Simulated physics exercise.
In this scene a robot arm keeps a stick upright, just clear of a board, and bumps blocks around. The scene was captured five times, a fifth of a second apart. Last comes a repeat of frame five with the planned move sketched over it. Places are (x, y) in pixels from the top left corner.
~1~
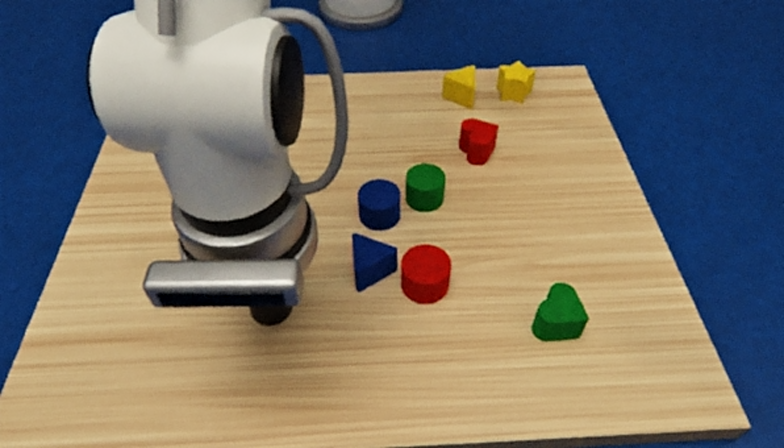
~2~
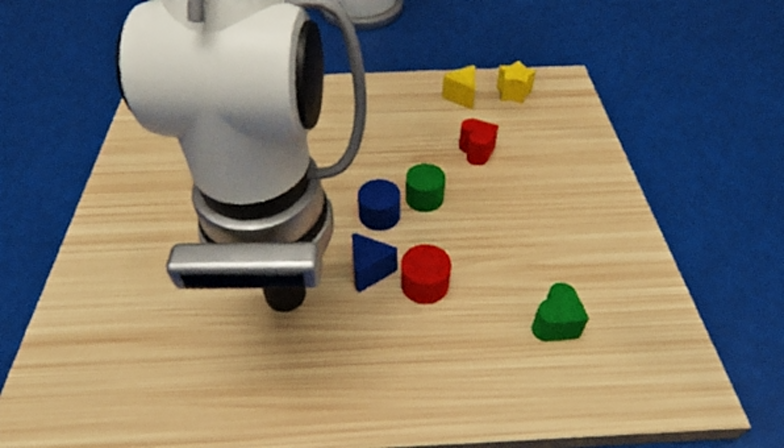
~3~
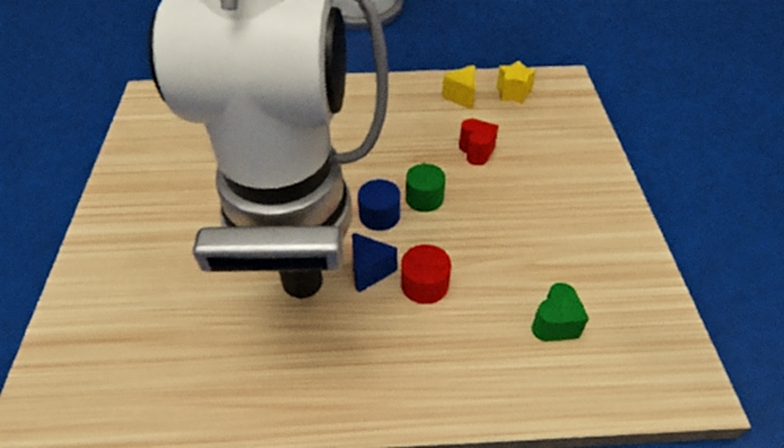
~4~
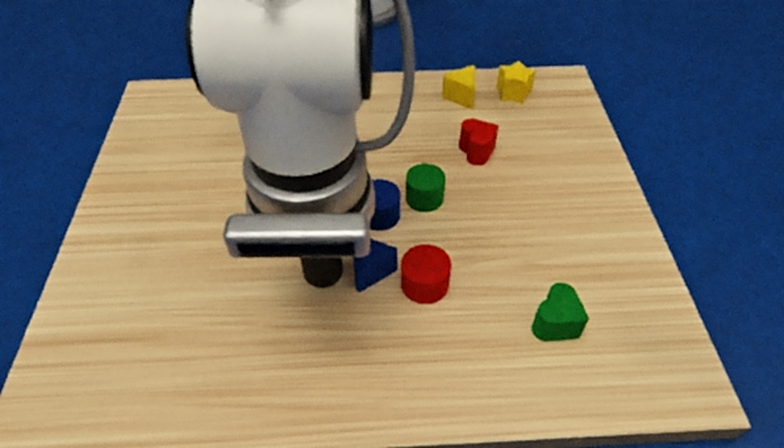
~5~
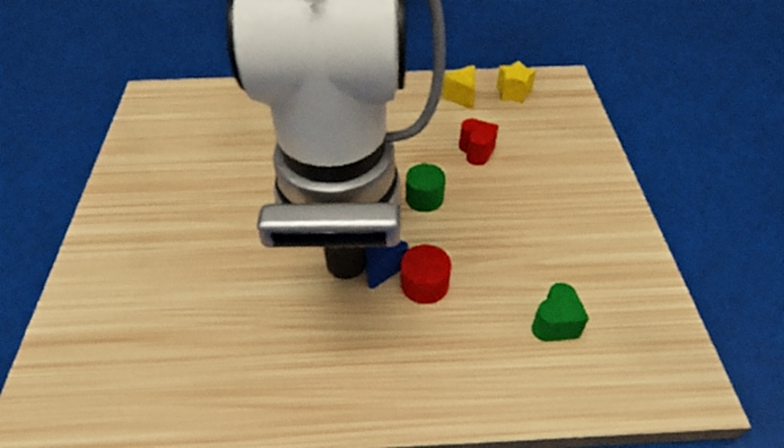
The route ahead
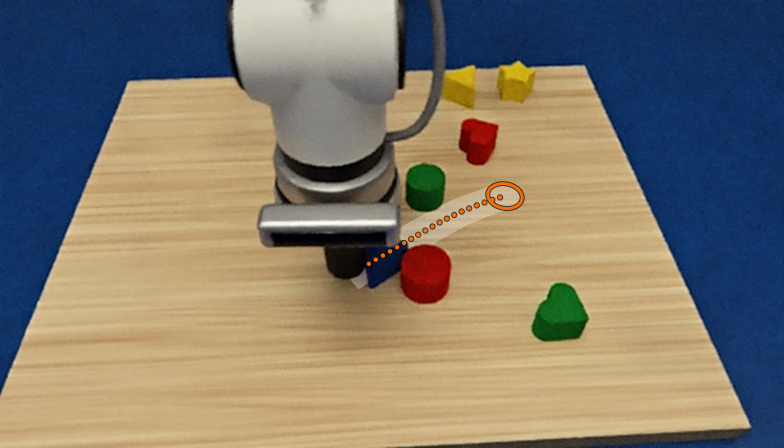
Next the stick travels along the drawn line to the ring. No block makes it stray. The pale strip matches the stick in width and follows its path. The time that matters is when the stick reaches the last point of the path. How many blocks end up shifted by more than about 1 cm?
A single block is moved.
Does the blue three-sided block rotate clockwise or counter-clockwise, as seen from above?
Looking from above, the answer is clockwise.
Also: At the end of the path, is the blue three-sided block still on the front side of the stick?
Answer: No.
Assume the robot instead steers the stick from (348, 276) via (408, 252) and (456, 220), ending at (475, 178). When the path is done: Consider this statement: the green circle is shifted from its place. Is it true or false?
My answer: False.
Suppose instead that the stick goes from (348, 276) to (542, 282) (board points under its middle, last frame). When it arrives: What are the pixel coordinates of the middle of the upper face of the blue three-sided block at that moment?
It ends at (437, 229).
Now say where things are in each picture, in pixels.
Stick tip (272, 308); block tops, blue circle (379, 194); blue three-sided block (369, 251); green circle (426, 176), in the first frame.
Stick (286, 295); blocks unchanged, in the second frame.
Stick (303, 282); blocks unchanged, in the third frame.
Stick (323, 272); blocks unchanged, in the fourth frame.
Stick (346, 264); blue circle hidden; blue three-sided block (380, 247); green circle (426, 176), in the fifth frame.
Path on the board, from (348, 276) by way of (427, 229) to (505, 196).
What follows on the original path. One third of the way, stick (403, 231); blue three-sided block (438, 224), turned 20° clockwise.
Two thirds of the way, stick (454, 203); blue three-sided block (469, 219), turned 65° clockwise; green circle (428, 174).
At the end, stick (508, 183); blue circle in place; blue three-sided block (470, 219), turned 65° clockwise; green circle (428, 174).
